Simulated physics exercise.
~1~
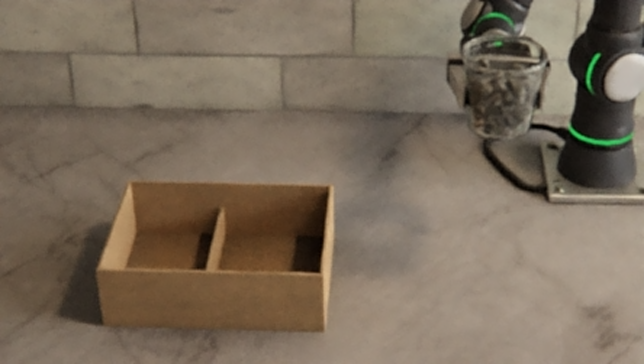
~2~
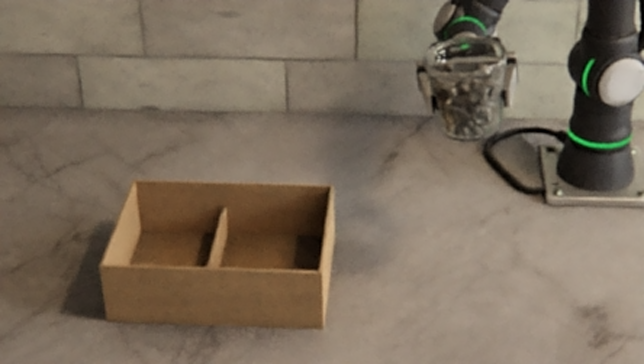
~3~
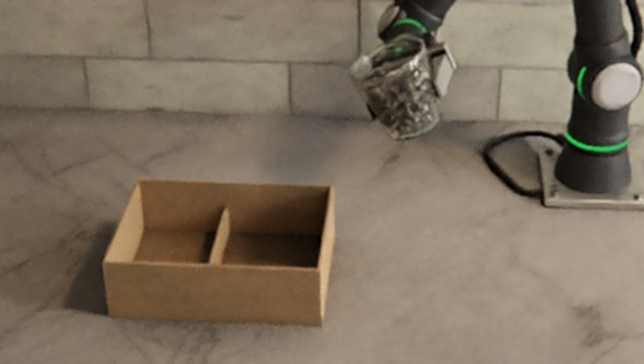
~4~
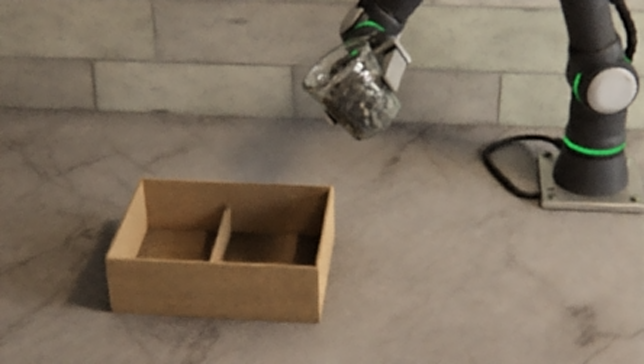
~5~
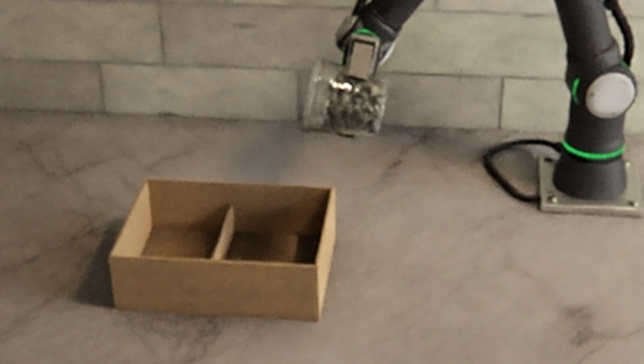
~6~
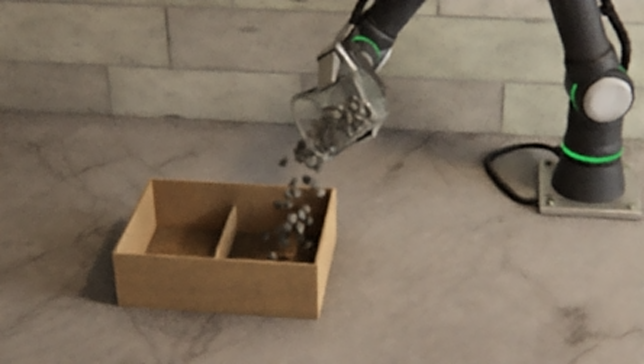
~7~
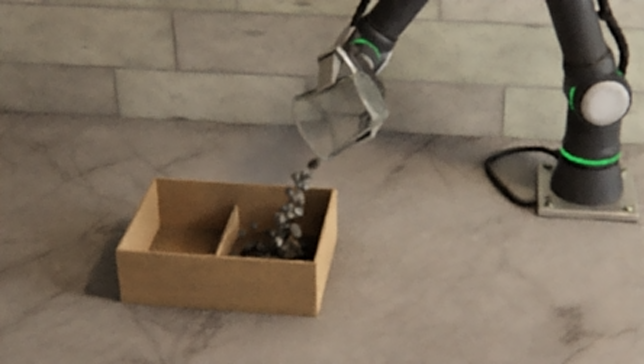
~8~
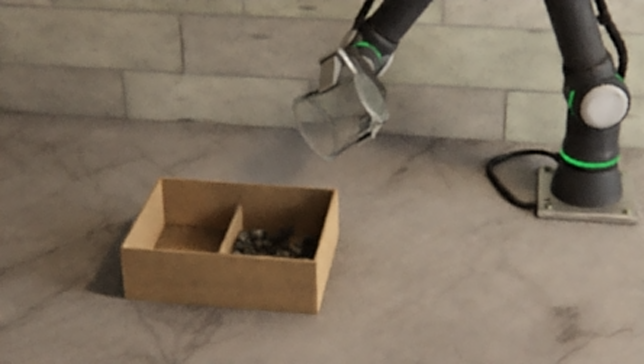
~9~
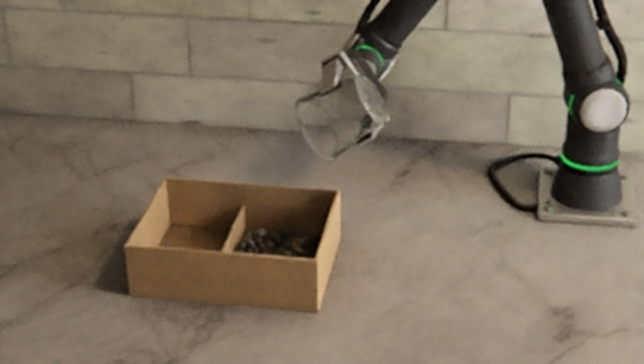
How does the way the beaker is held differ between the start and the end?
At the start the robot arm holds the beaker upright, and at the end the beaker is tipped upside down.
A robot arm moves a clear beaker left and pours pebbles into the box's right compartment.
